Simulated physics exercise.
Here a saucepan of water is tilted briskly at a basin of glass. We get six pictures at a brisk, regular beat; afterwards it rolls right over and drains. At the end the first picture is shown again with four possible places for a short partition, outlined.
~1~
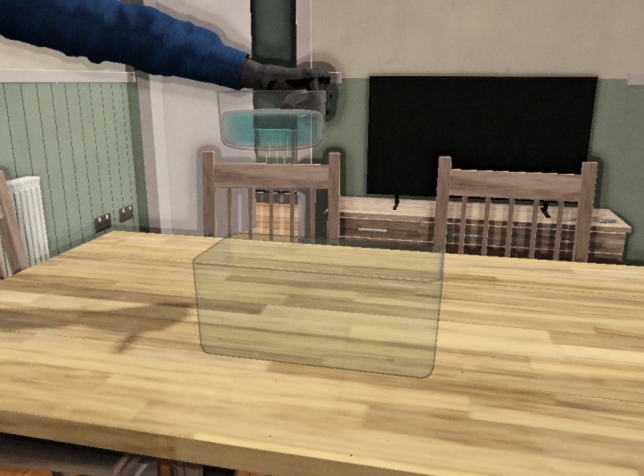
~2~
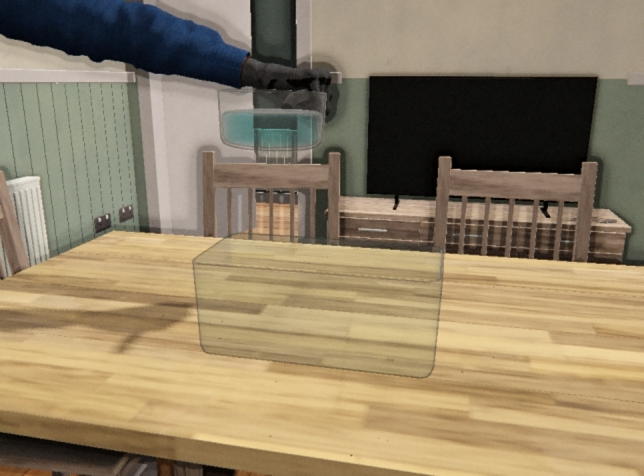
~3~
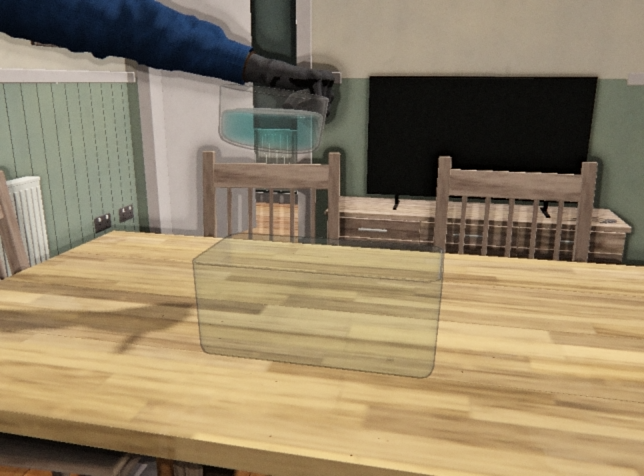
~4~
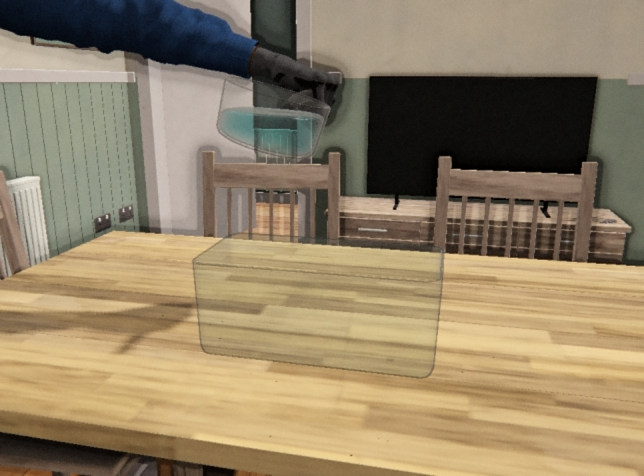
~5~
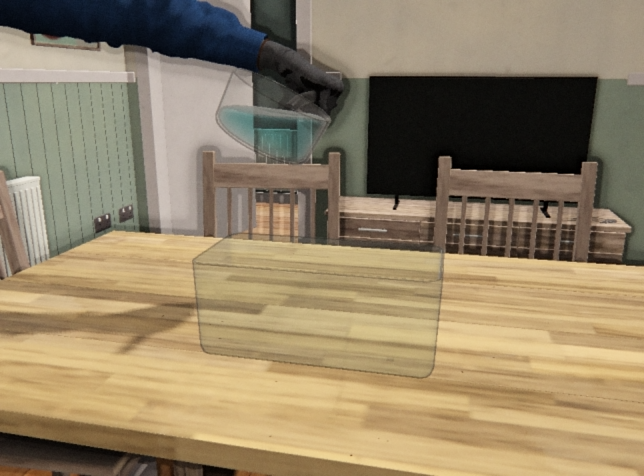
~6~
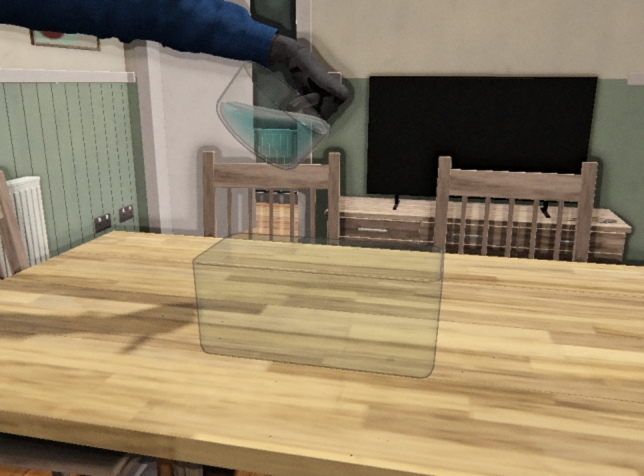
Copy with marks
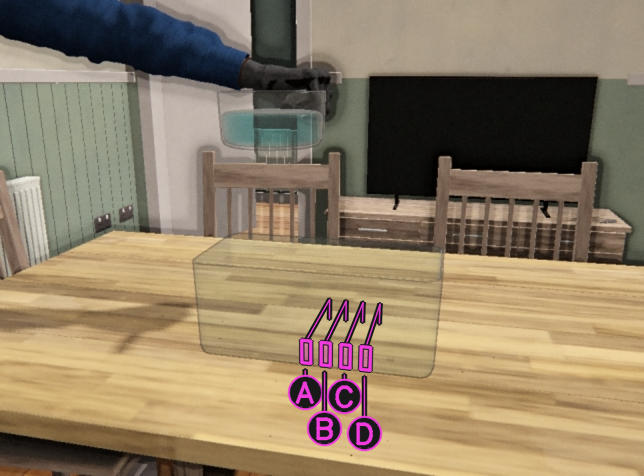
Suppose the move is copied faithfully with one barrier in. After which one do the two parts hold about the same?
C is best.
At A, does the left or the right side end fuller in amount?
More ends on the right.
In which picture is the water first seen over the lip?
In picture 6.
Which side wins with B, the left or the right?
The right side.
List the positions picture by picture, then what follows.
Upright, lip at (322, 91); basin from (202, 349) to (434, 376); nothing has left yet, in the first picture.
Upright, lip at (323, 93); nothing has left yet, in the second picture.
Tipped about 8°, lip at (325, 99); nothing has left yet, in the third picture.
Tipped about 16°, lip at (327, 108); nothing has left yet, in the fourth picture.
Tipped about 28°, lip at (328, 120); nothing has left yet, in the fifth picture.
Tipped about 41°, lip at (326, 133); water is over the lip, down to (326, 133), in the sixth picture.
On the marked copy, A at (305, 370); B at (324, 372); C at (344, 374); D at (364, 377).
With A, about 15 % ends left of the wall and 81 % right of it; 3 % is lost outside.
With B, about 27 % ends left of the wall and 71 % right of it; 3 % is lost outside.
With C, about 51 % ends left of the wall and 47 % right of it.
With D, about 77 % ends left of the wall and 19 % right of it; 4 % is lost outside.
